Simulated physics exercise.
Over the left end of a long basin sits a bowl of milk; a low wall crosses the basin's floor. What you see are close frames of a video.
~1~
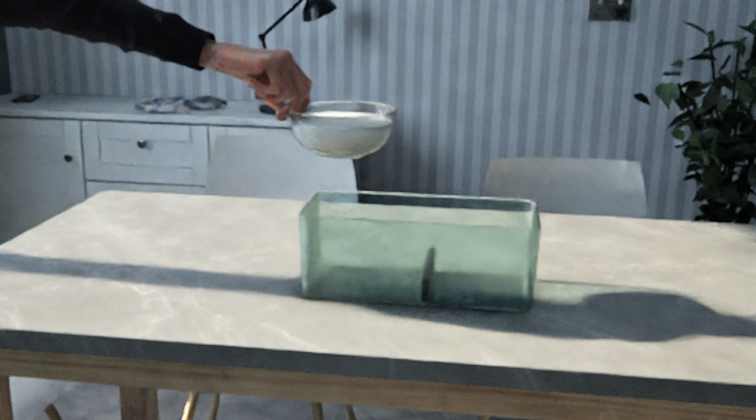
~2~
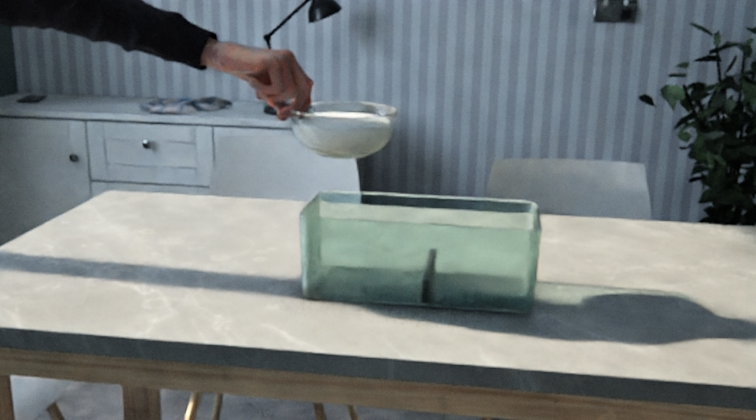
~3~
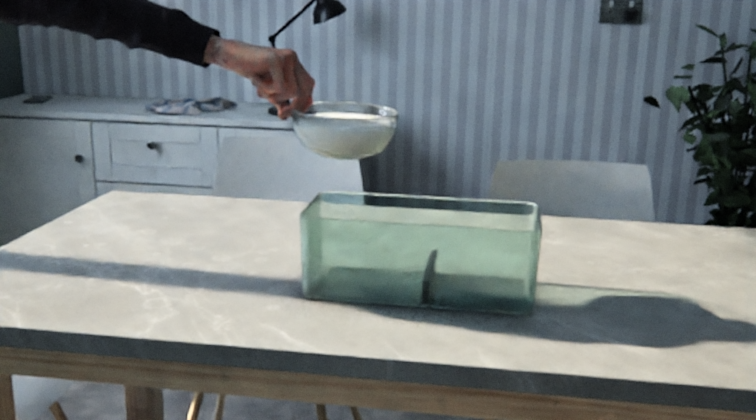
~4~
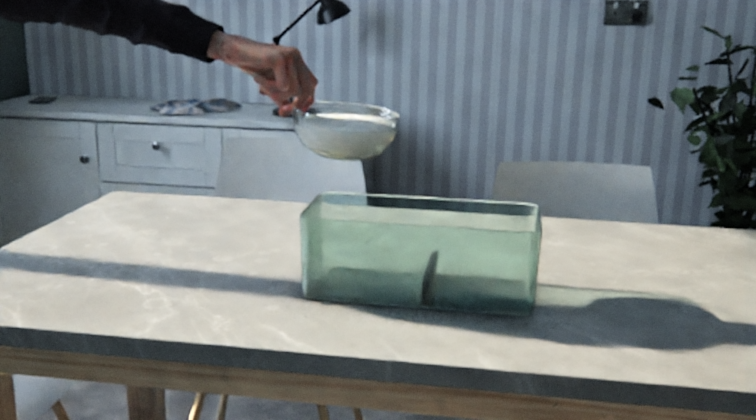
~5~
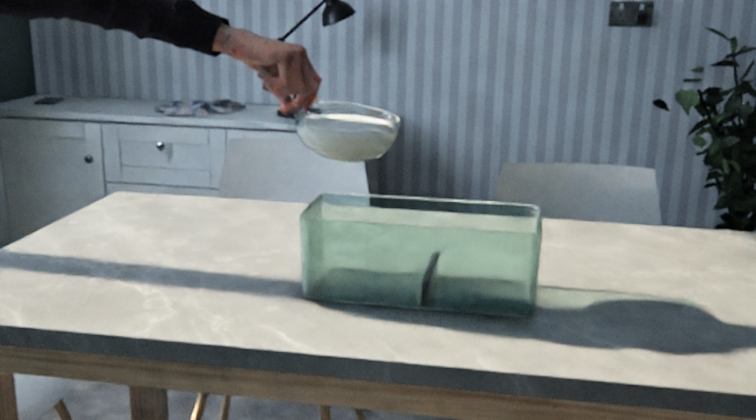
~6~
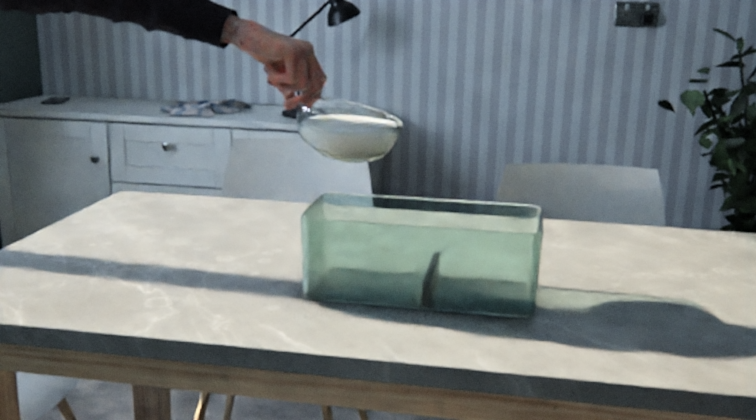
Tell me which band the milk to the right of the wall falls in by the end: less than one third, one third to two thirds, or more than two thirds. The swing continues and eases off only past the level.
The share right of the wall falls in the middle range, one third to two thirds.
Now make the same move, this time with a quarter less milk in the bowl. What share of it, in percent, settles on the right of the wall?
It would be somewhere near 35 %.
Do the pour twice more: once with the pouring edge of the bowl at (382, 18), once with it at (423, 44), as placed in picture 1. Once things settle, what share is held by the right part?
Estimate, first then second: 60 per cent and 85 per cent.
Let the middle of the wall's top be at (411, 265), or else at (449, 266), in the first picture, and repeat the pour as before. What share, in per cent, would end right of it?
Respectively 75 and 15 per cent, approximately.
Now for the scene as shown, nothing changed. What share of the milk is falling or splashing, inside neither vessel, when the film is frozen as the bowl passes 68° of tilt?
It comes to around 30 per cent.
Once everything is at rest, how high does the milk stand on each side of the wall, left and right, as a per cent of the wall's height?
Near 30 in a hundred to the left, 40 to the right.
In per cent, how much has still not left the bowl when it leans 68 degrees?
It still holds around 35 per cent there.
A moment on, the bowl is tipped part way and 37 per cent is still to pour, 8 is left of the wall and 24 right of it.
Next, the bowl is tipped right over and 1 per cent is still to pour, 42 is left of the wall and 54 right of it.
Then the bowl is tipped right over and 0 per cent is still to pour, 45 is left of the wall and 55 right of it.
Later the bowl is tipped right over and 0 per cent is still to pour, 45 is left of the wall and 55 right of it.
Finally, 45 per cent lies left of the wall, 54 right of it and 0 outside.
